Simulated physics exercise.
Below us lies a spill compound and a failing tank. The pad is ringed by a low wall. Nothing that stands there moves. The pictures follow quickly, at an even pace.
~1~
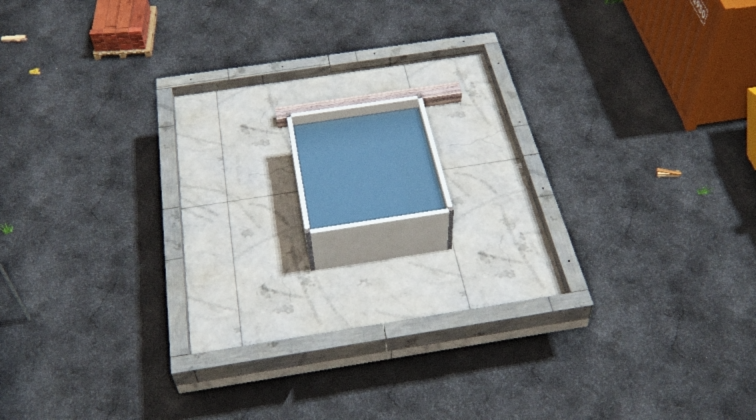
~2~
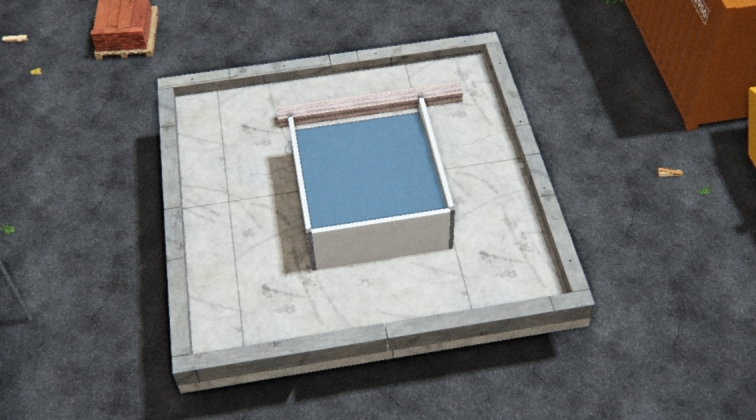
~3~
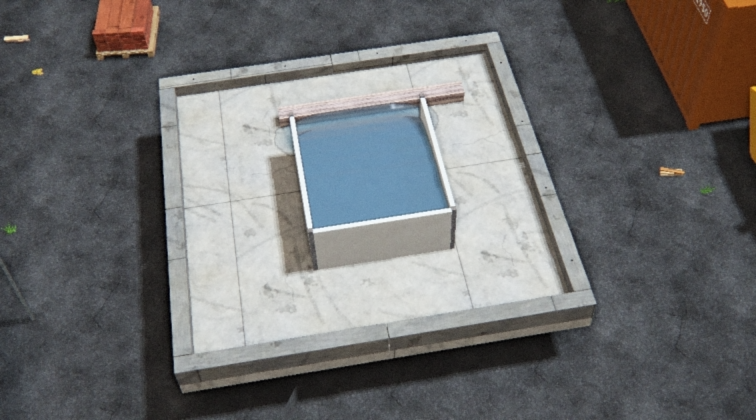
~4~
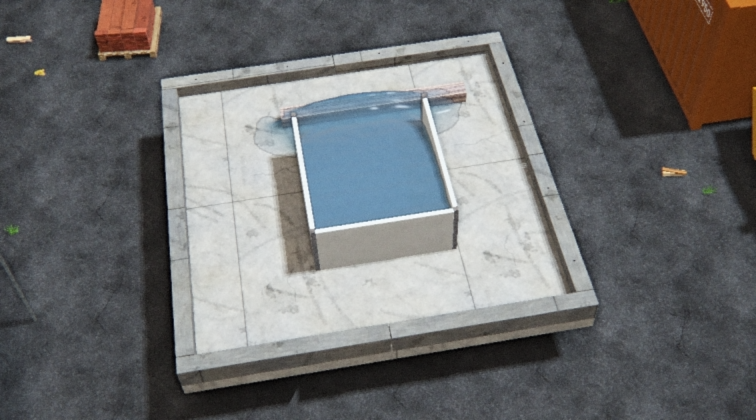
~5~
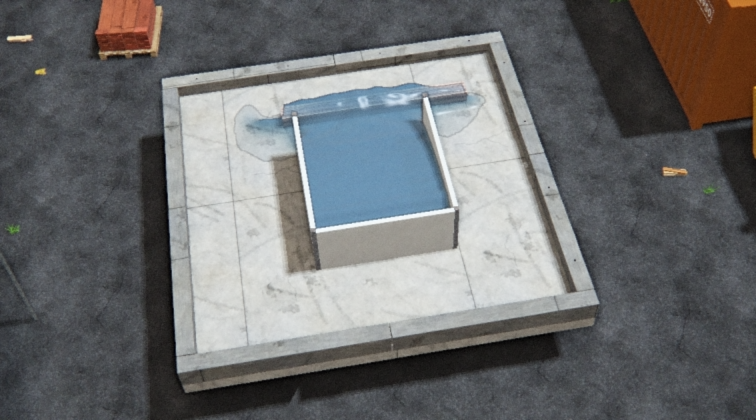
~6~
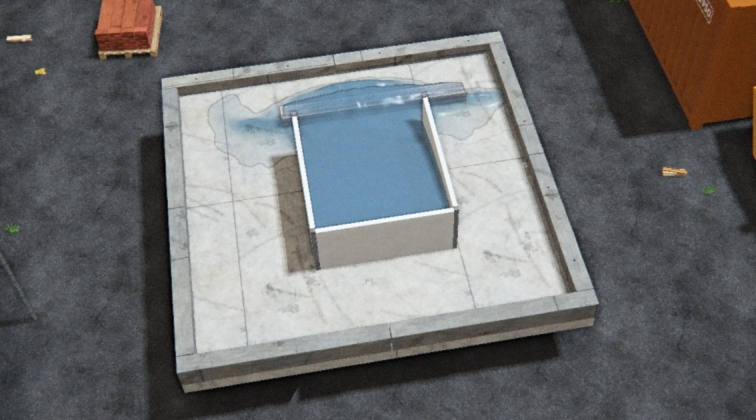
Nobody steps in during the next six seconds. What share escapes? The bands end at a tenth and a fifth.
Over the wall goes a tenth to a fifth.
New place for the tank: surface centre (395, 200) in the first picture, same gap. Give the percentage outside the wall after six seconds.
I make it 12 per cent.
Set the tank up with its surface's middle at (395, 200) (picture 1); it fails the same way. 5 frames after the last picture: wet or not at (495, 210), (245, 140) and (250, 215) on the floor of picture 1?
One after the other: Not flooded, flooded, not flooded.
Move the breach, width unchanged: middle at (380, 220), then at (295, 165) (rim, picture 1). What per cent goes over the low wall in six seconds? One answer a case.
Roughly 32 per cent, then 26 per cent.
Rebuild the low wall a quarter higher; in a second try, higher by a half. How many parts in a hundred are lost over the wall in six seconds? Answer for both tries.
Near 6 and 2 in a hundred.
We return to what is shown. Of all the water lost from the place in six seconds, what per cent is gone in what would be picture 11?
I make it 10 per cent.
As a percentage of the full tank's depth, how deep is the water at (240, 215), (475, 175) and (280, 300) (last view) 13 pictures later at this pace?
In that order: 2, 2 and 0 per cent.
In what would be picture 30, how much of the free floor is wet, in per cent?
About 90 per cent.
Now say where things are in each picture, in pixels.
Still water in the water tank at (367, 165), in the first frame.
The front is at a hidden place, out from the gap on the water tank's far side, in the second frame.
Water pours out on the water tank's far side and has run to (429, 114), in the third frame.
The front is at (457, 104), out from the gap on the water tank's far side, in the fourth frame.
Water pours out on the water tank's far side and has run to (479, 98), in the fifth frame.
Water pours out on the water tank's far side and has run to (217, 107), in the sixth frame.
A moment on, water covers 30 % of the floor; the low wall has let 1 % over.
Next, water covers 35 % of the floor; the low wall has let 1 % over.
Then, water covers 55 % of the floor; the low wall has let 8 % over.
Later, water covers 75 % of the floor; the low wall has let 12 % over.
In the end, water covers 85 % of the floor; the low wall has let 12 % over.
